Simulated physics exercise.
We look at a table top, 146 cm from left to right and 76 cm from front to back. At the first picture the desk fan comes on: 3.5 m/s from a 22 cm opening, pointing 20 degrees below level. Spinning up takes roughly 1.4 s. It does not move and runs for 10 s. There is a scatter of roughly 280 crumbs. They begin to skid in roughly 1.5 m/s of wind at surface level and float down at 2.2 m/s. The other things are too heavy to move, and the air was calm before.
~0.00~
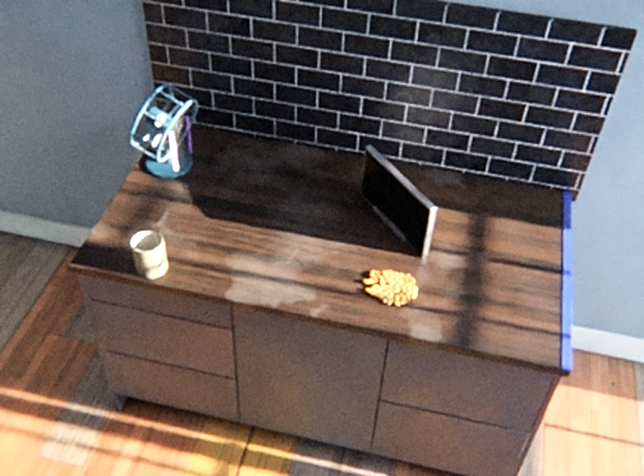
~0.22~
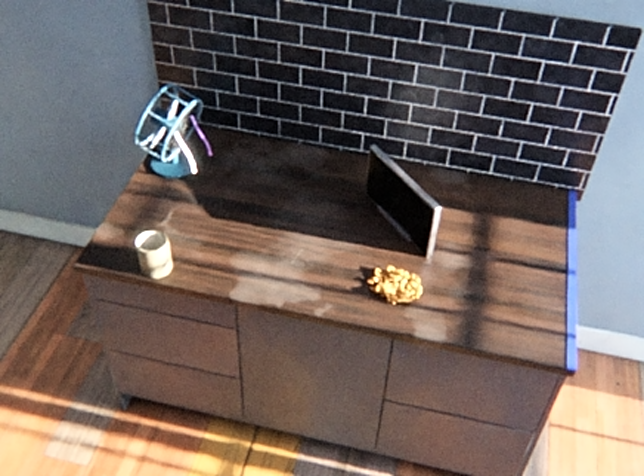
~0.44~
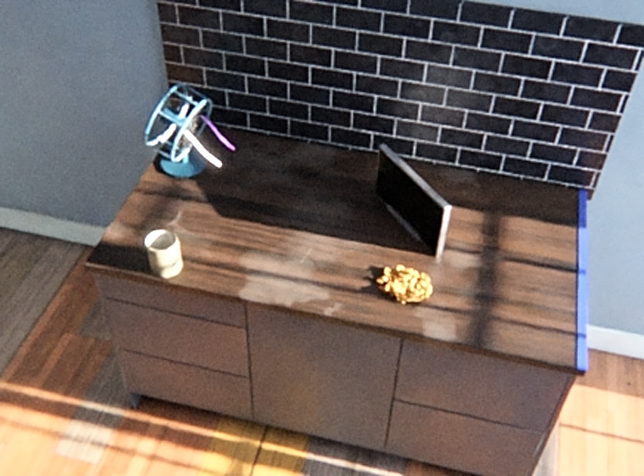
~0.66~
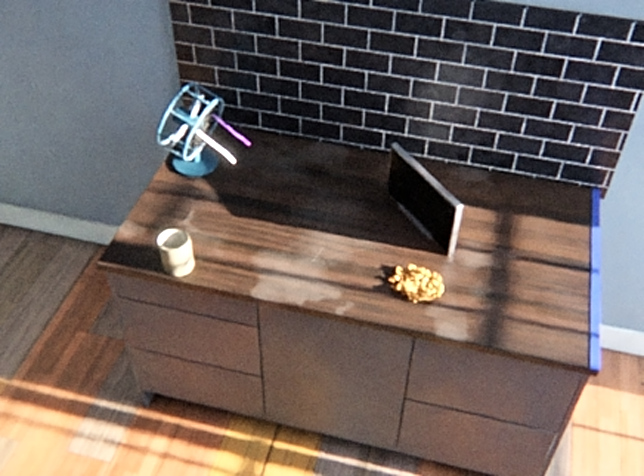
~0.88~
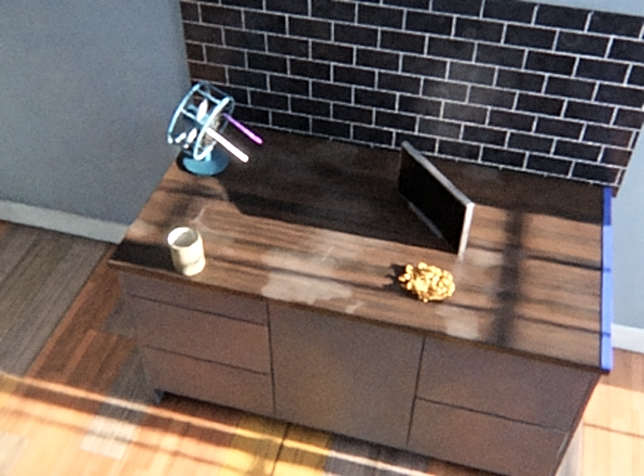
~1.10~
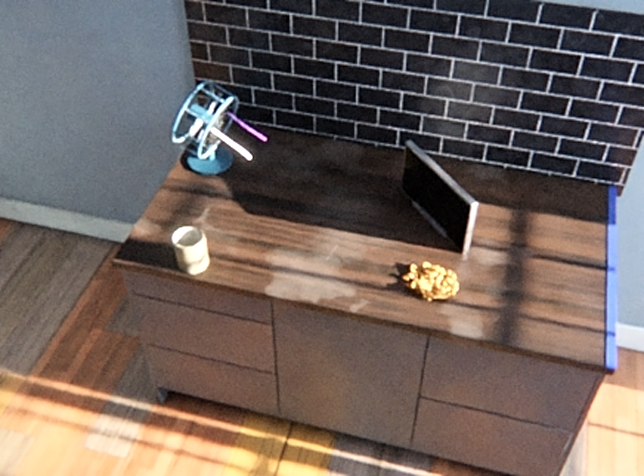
A small blue desk fan spins on a wooden counter while the crumbs, mug and laptop stay still.
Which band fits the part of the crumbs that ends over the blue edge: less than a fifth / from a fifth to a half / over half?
The share over the blue edge is less than a fifth.
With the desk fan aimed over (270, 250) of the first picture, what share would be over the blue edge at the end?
In that case some 40 per cent.
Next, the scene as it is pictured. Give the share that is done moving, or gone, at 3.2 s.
Near 100 %.
After 2.0 s the count stands so, 3 % are over the blue edge.
After 3.2 s the count stands so, 3 % are over the blue edge.
After 5.5 s the count stands so, 3 % are over the blue edge.
After 10.0 s, at the end, 3 % are over the blue edge.
